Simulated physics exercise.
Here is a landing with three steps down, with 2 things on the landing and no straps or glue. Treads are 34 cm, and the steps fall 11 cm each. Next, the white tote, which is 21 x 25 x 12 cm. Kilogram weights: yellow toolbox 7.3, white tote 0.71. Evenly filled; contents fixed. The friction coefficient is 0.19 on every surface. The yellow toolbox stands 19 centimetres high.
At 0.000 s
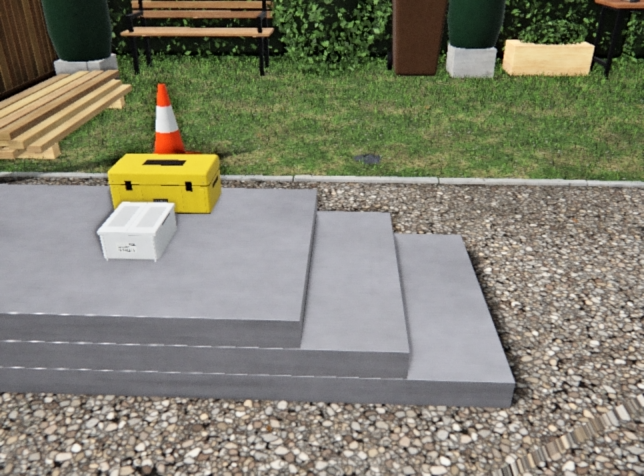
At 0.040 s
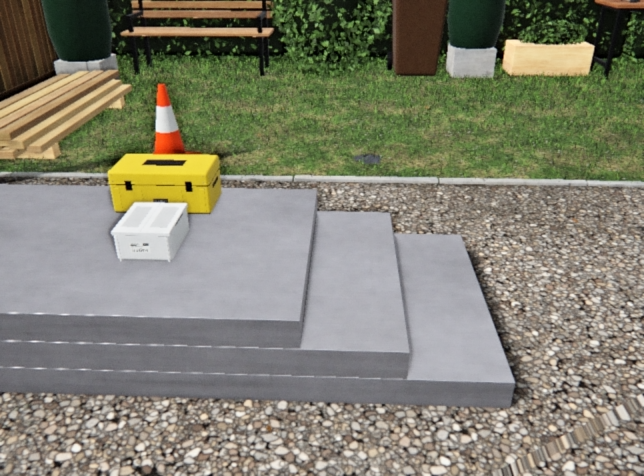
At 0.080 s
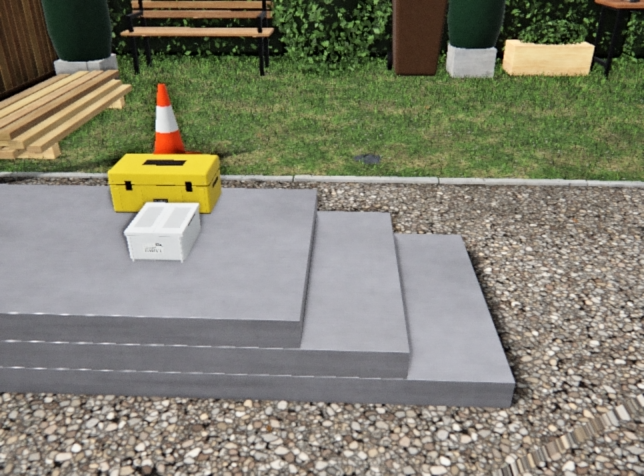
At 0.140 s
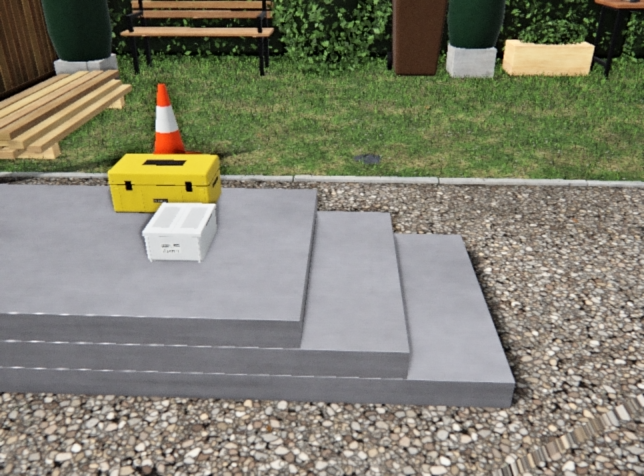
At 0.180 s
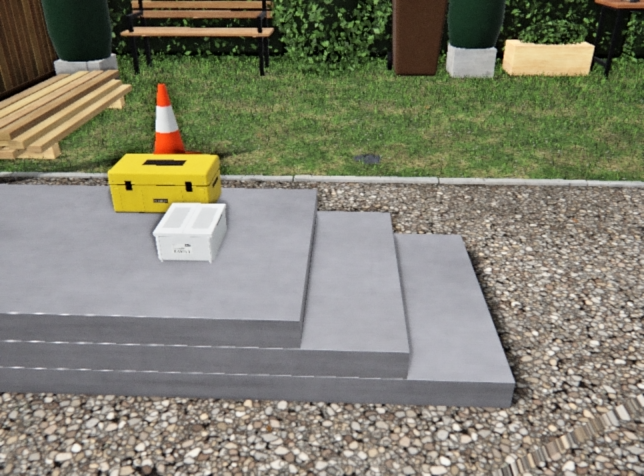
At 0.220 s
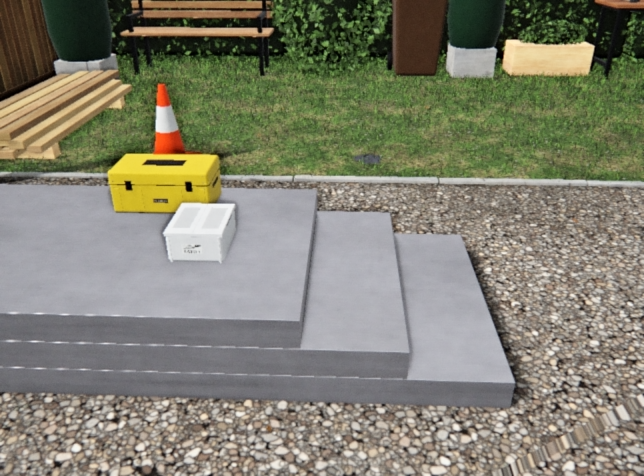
In a garden, a grey stepped landing rests on gravel, with a yellow toolbox and an orange-and-white cone near its back edge. A white tote in front of the toolbox slides a short way right across the top, shifting less toward the end, while the toolbox stays still.
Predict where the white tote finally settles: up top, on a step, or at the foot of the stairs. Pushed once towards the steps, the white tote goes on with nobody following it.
Up top.
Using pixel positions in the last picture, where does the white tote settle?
Around (256, 233).
After 0.32 s, 32 cm of landing left; white tote near (223, 232).
After 0.42 s, 26 cm of landing left; white tote near (239, 233).
After 0.52 s, 22 cm of landing left; white tote near (249, 233).
In the end (1.0 s), 20 cm of landing left; yellow toolbox under 12 cm from the start. At the end, from the last picture's camera, white tote near (256, 233).
